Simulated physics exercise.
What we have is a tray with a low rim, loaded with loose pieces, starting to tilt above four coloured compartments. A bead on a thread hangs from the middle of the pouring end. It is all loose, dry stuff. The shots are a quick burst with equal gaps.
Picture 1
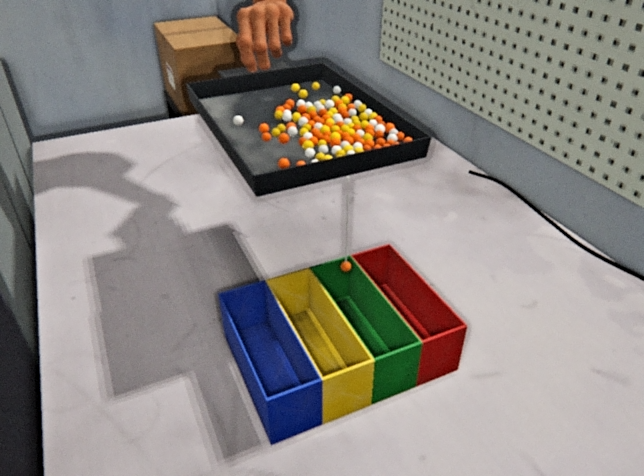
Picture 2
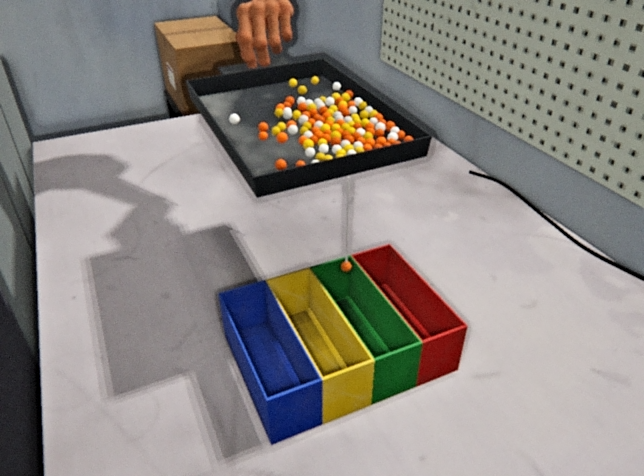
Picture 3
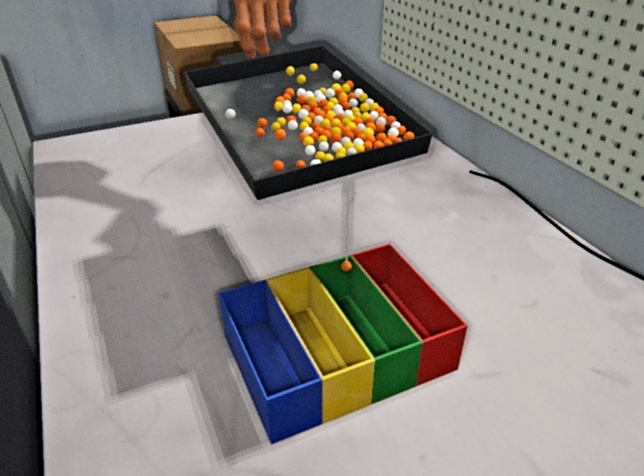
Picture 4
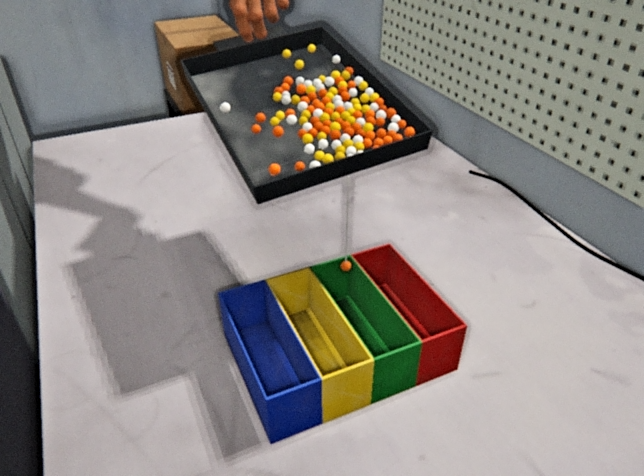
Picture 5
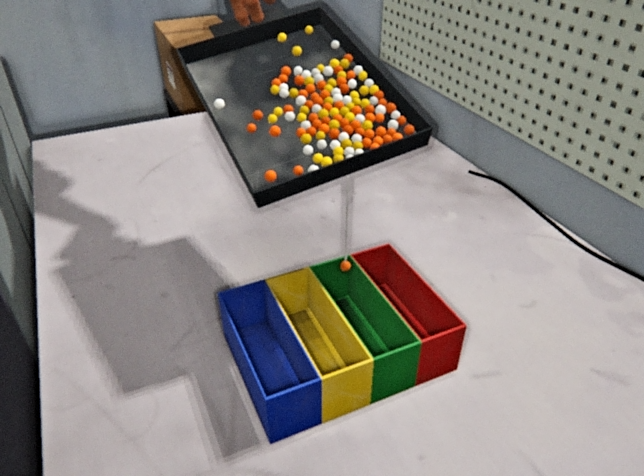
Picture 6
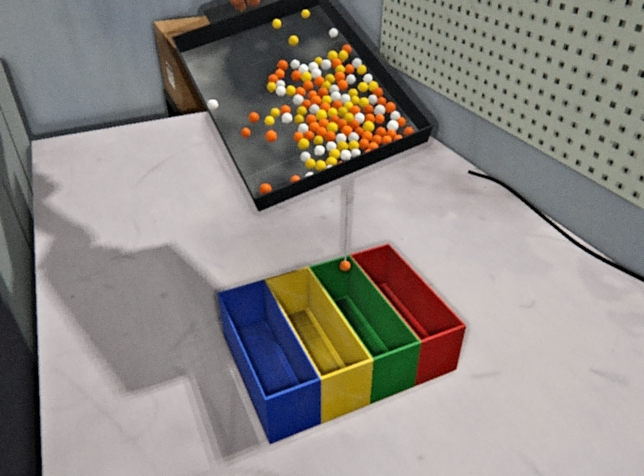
The video shows a hand at the far edge of a black tray of orange, yellow and white beads, gradually tilting it toward its near left corner above blue, yellow, green and red compartments, while the beads shift slightly.
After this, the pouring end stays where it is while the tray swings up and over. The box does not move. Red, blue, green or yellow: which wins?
The blue cell gets the most.
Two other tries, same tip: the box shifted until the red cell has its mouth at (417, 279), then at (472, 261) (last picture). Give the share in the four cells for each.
The first gives 90 %, the second 0 %.
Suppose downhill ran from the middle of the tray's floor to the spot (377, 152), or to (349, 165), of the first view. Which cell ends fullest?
First the red one, then the red cell.
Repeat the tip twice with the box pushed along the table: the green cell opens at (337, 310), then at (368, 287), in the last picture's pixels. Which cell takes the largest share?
At the first place yellow, at the second that blue cell.
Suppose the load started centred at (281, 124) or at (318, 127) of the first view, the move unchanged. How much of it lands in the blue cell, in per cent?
Roughly 70 per cent, and 50 per cent.
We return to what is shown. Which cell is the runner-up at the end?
In second place: Yellow.
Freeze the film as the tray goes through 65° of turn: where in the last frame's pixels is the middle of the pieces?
At about (294, 163).
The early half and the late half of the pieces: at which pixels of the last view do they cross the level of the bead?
First near (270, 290), later near (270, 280).
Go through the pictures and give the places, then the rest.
The first picture shows corners of the pouring end (255, 174) and (428, 136), level; middle of the load (335, 130), round plastic beads; bead on its thread (346, 266); blue cell (296, 408); yellow cell (348, 388); green cell (396, 369); red cell (441, 352).
The second picture shows corners of the pouring end (255, 175) and (429, 136), level; middle of the load (336, 128).
The third picture shows corners of the pouring end (255, 179) and (430, 133), tipped barely, lowest at the left corner; middle of the load (336, 123), just a few on the move.
The fourth picture shows corners of the pouring end (255, 185) and (430, 130), tipped a little, lowest at the left corner; middle of the load (335, 117), about a tenth on the move.
The fifth picture shows corners of the pouring end (255, 191) and (430, 127), tipped clearly, lowest at the left corner; middle of the load (334, 113), roughly a quarter on the move.
The sixth picture shows corners of the pouring end (255, 197) and (430, 125), tipped clearly, lowest at the left corner; middle of the load (332, 113), almost all on the move; blue cell (294, 407); yellow cell (346, 387); green cell (395, 369); red cell (440, 352).
Just after the last frame, tray tipped steeply; almost all on the tray; just a few falling or outside the box.
A moment on, tray tipped past a quarter turn; roughly a third on the tray; roughly a third in the blue cell; about a tenth in the yellow cell; just a few in the green cell; roughly a quarter falling or outside the box.
Further on, tray tipped past a quarter turn; roughly two thirds in the blue cell; roughly a third in the yellow cell; just a few in the green cell; about a tenth falling or outside the box.
When it is over, tray tipped past a quarter turn; roughly two thirds in the blue cell; roughly a third in the yellow cell; just a few in the green cell; not one in the red cell; about a tenth outside the box.
